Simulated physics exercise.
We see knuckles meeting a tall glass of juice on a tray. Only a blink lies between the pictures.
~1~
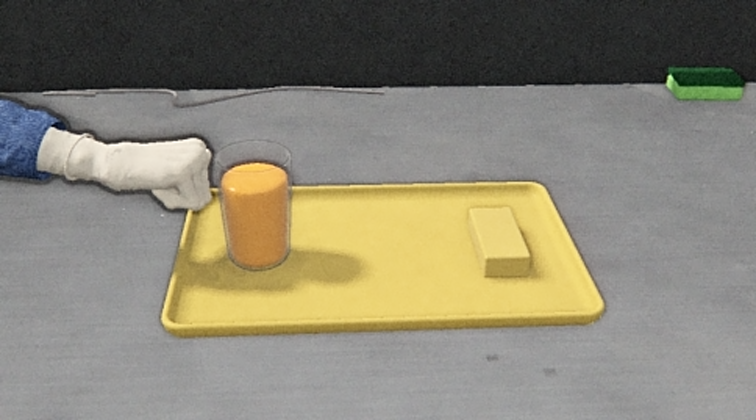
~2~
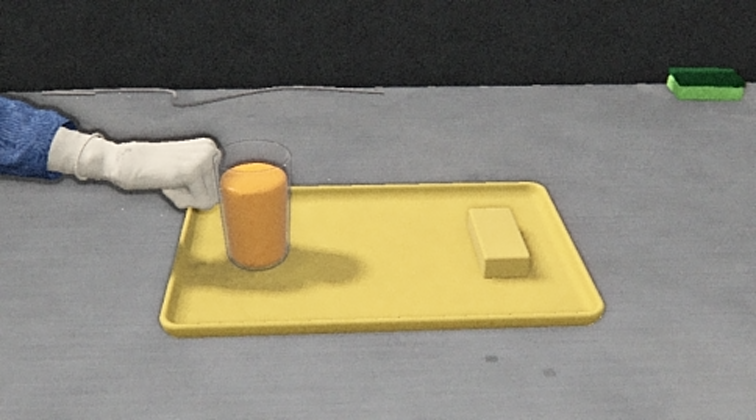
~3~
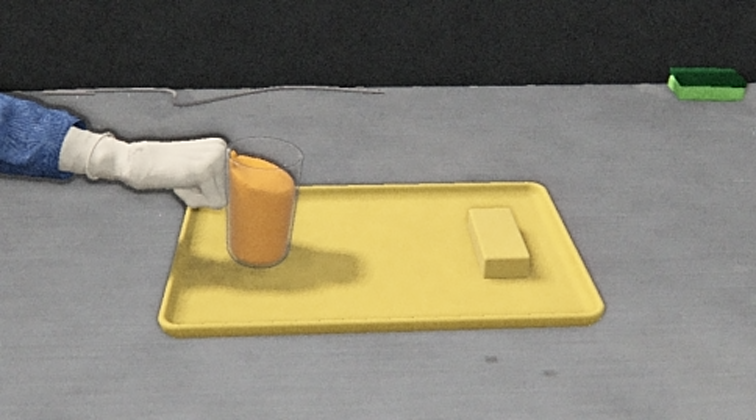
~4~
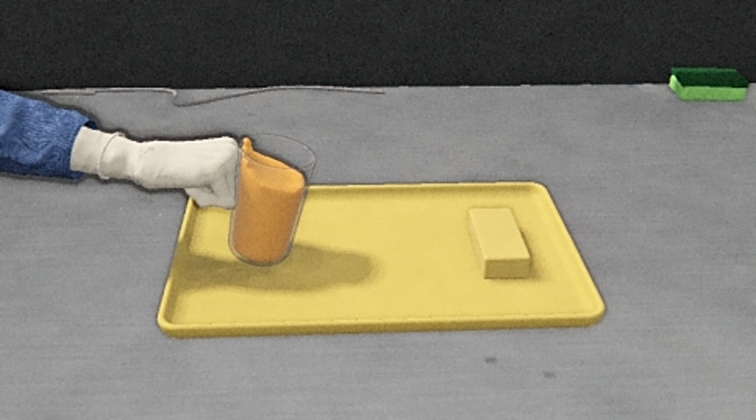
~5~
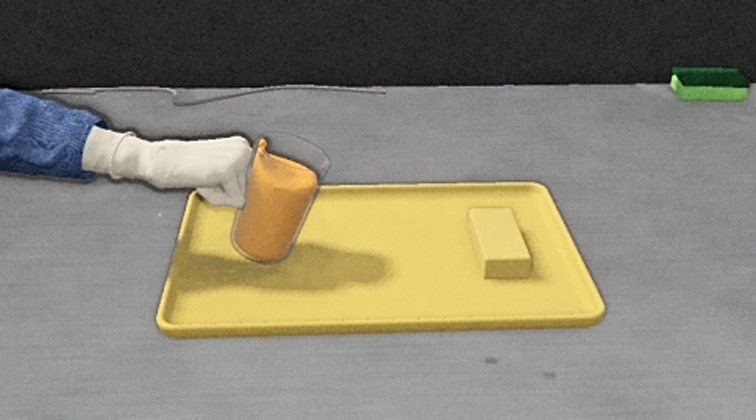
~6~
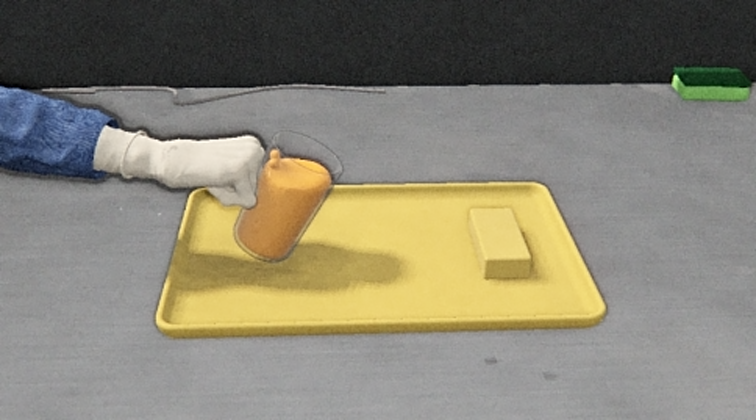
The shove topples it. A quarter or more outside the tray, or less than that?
As it turns out, under a quarter gets off the tray.
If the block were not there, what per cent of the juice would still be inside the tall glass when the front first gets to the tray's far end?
Some 50 per cent.
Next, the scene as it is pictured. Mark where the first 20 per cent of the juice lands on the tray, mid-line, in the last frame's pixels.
At about (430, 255).
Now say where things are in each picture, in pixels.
The first picture shows tilt 0°; right rim (290, 157); surface from (222, 176) to (288, 175); the tray's far rim is at (568, 241); a block is fixed to the tray further along.
The second picture shows tilt 0°; right rim (289, 157); surface from (221, 176) to (287, 175).
The third picture shows tilt 6°; right rim (301, 158); surface from (231, 154) to (292, 178).
The fourth picture shows tilt 13°; right rim (314, 160); surface from (242, 146) to (306, 180).
The fifth picture shows tilt 20°; right rim (328, 164); surface from (251, 169) to (317, 176).
The sixth picture shows tilt 27°; right rim (341, 169); surface from (254, 184) to (328, 172).
A moment on, the tall glass lies on its side and 95 per cent is in the glass, 0 on the tray and 5 above or beyond its rim.
Next, the tall glass lies on its side and 58 per cent is in the glass, 20 on the tray and 22 above or beyond its rim.
Then the tall glass lies on its side and 31 per cent is in the glass, 42 on the tray and 26 above or beyond its rim.
Later the tall glass lies on its side and 17 per cent is in the glass, 68 on the tray and 15 above or beyond its rim.
At rest 85 per cent is held by tray and glass, 15 is off the tray.
